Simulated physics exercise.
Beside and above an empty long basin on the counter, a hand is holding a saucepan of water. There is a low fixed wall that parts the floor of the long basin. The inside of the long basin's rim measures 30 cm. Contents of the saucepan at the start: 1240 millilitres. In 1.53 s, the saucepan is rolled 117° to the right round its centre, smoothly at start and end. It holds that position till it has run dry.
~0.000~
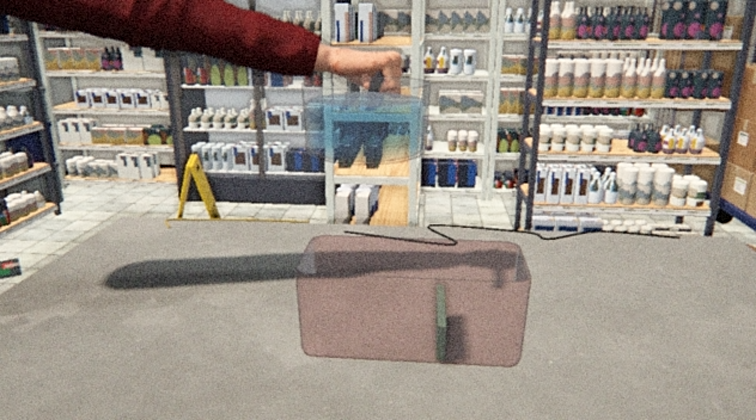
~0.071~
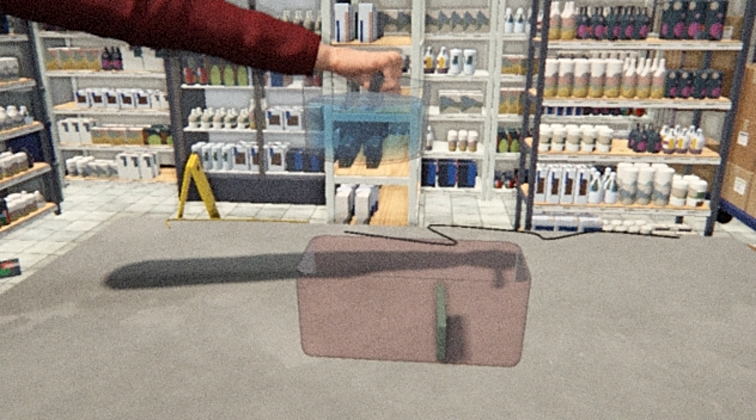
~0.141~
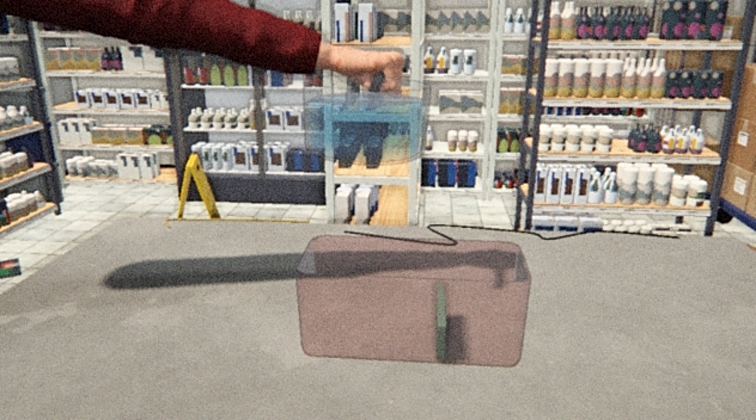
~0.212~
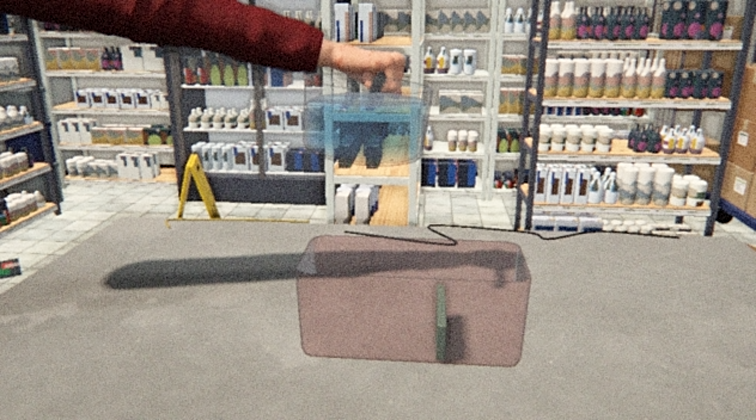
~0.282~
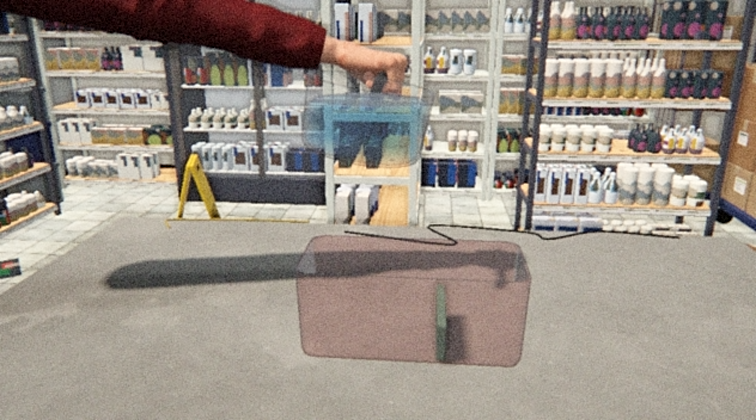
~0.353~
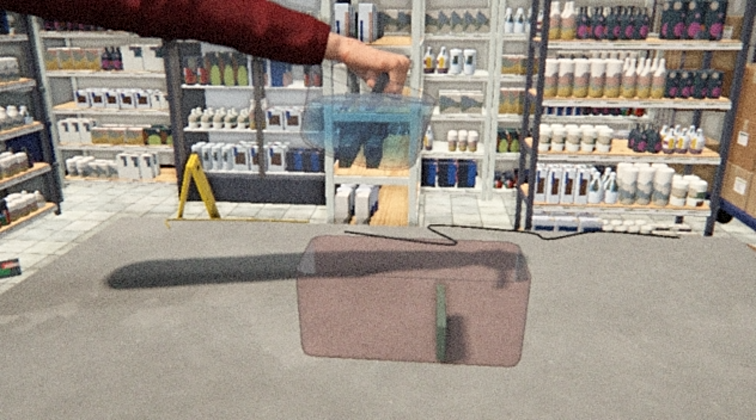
In a shop lined with shelves of bottles, a hand in a red sleeve held a clear container of bluish water above an empty pinkish basin and slowly tilted it slightly to the right.
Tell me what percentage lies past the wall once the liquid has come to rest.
Some 58 per cent.
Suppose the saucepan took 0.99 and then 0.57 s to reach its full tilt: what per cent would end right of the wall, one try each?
The first try gives around 55 percent, the second around 50 percent.
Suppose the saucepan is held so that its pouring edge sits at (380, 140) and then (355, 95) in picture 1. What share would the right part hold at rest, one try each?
Respectively 25 and 15 %.
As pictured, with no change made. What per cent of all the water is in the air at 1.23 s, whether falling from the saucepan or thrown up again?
About 12 percent.
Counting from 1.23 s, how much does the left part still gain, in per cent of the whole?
Some 22 per cent.
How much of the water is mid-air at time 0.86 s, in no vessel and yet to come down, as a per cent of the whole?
Near 32 per cent at that moment.
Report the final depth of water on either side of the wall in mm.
The left side settles near 20 mm and the right side near 54 mm.
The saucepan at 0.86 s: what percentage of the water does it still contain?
Near 54 in a hundred.
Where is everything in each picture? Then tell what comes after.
In the first picture, it leans 0°; its right rim is at (430, 85); the water meets the walls at (307, 100) and (427, 101); the long basin's rim runs from (304, 254) to (525, 262); the wall's top is at (441, 305).
In the second picture, it leans 1°; its right rim is at (430, 86); the water meets the walls at (308, 100) and (427, 102).
In the third picture, it leans 2°; its right rim is at (431, 88); the water meets the walls at (308, 99) and (428, 102).
In the fourth picture, it leans 5°; its right rim is at (432, 91); the water meets the walls at (309, 99) and (428, 102).
In the fifth picture, it leans 10°; its right rim is at (434, 96); the water meets the walls at (309, 100) and (430, 103).
In the sixth picture, it leans 15°; its right rim is at (435, 102); the water meets the walls at (309, 100) and (433, 103).
By 0.86 s the tilt is 69° and 54 per cent is still to pour, 0 is left of the wall and 13 right of it.
By 1.23 s the tilt is 106° and 8 per cent is still to pour, 18 is left of the wall and 62 right of it.
By 1.61 s the tilt is 117° and 0 per cent is still to pour, 36 is left of the wall and 63 right of it.
By 2.03 s the tilt is 117° and 0 per cent is still to pour, 40 is left of the wall and 59 right of it.
At rest 41 per cent lies left of the wall, 58 right of it and 1 outside.
